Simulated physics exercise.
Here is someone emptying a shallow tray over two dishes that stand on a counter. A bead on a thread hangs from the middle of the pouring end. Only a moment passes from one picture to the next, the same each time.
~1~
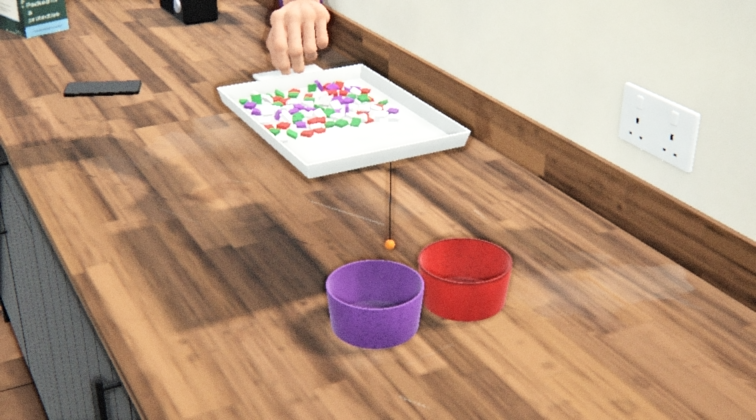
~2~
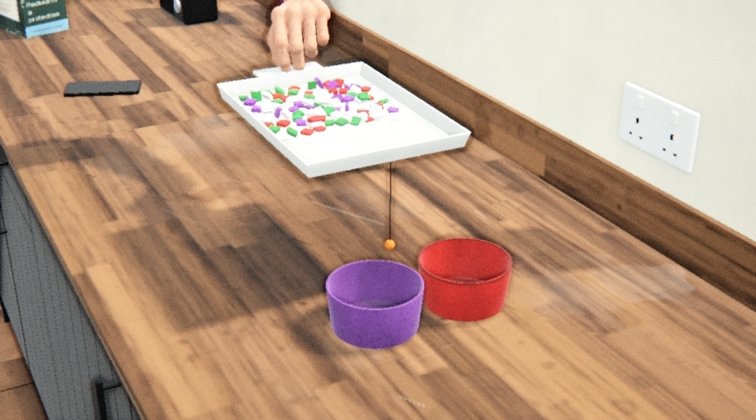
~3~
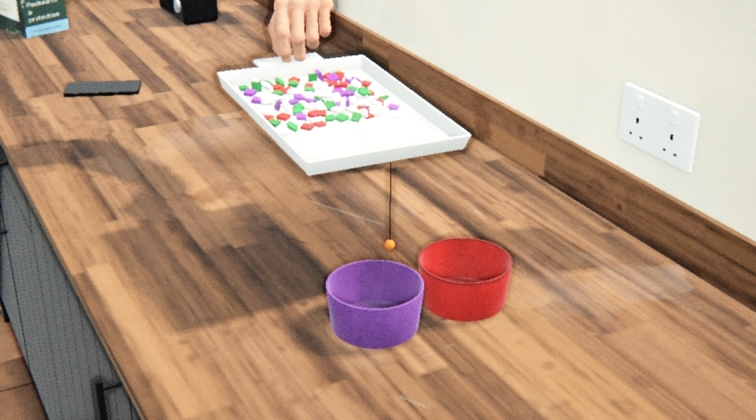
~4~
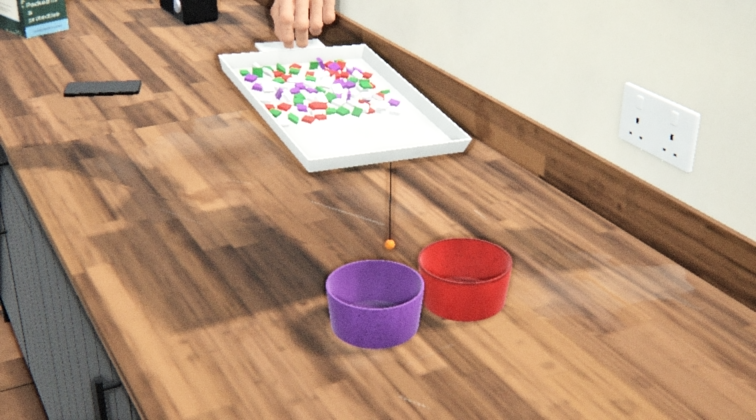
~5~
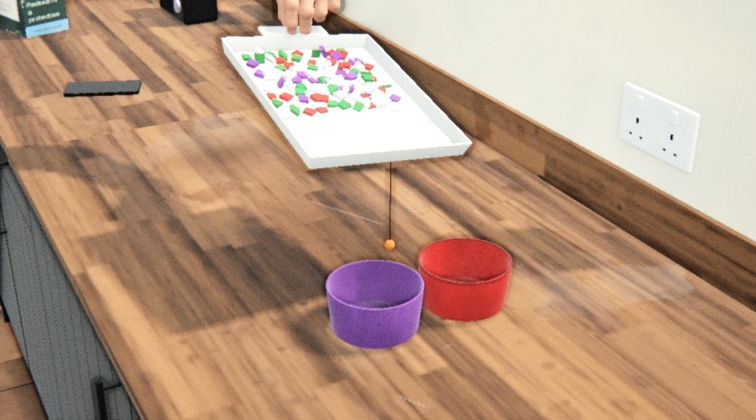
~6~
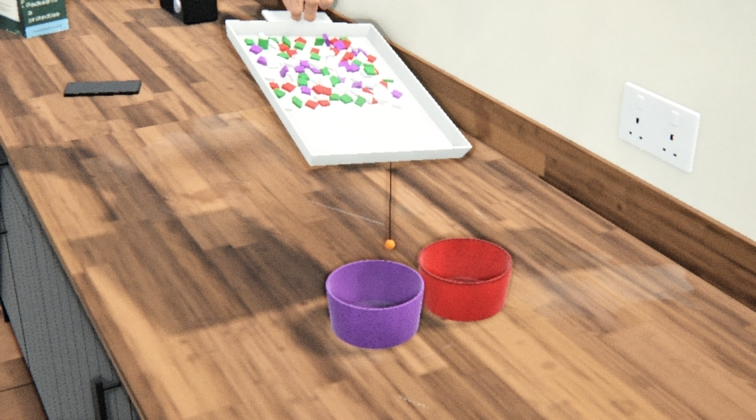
A white tray of red, green and purple pieces, held by a hand at its far end, gradually tilted toward its right front corner above a purple dish and a red dish on a wooden counter.
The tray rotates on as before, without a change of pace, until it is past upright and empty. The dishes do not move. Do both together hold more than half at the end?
Together they catch over half.
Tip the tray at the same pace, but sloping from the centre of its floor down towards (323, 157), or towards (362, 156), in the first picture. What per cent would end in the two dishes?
Near 20 % and 70 %.
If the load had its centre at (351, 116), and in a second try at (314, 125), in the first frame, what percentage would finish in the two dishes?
Near 60 % and 70 %.
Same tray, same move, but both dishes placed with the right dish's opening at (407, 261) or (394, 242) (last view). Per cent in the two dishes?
In turn 10 and 10 in a hundred.
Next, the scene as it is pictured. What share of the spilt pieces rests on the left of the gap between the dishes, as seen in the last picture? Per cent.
Near 10 %.
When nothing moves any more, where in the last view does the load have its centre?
At about (467, 285).
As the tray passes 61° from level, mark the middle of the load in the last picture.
Close to (424, 124).
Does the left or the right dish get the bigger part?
That is the right-hand dish.
Just after the last frame, tray tipped steeply; almost all on the tray; just a few in the air.
A moment on, tray tipped right over; roughly a quarter on the tray; roughly half in the right dish; roughly a quarter outside both; about a tenth in the air.
Further on, tray tipped past a quarter turn; roughly two thirds in the right dish; roughly a third outside both.
When it is over, tray tipped past a quarter turn; not one in the left dish; roughly two thirds in the right dish; roughly a third outside both.
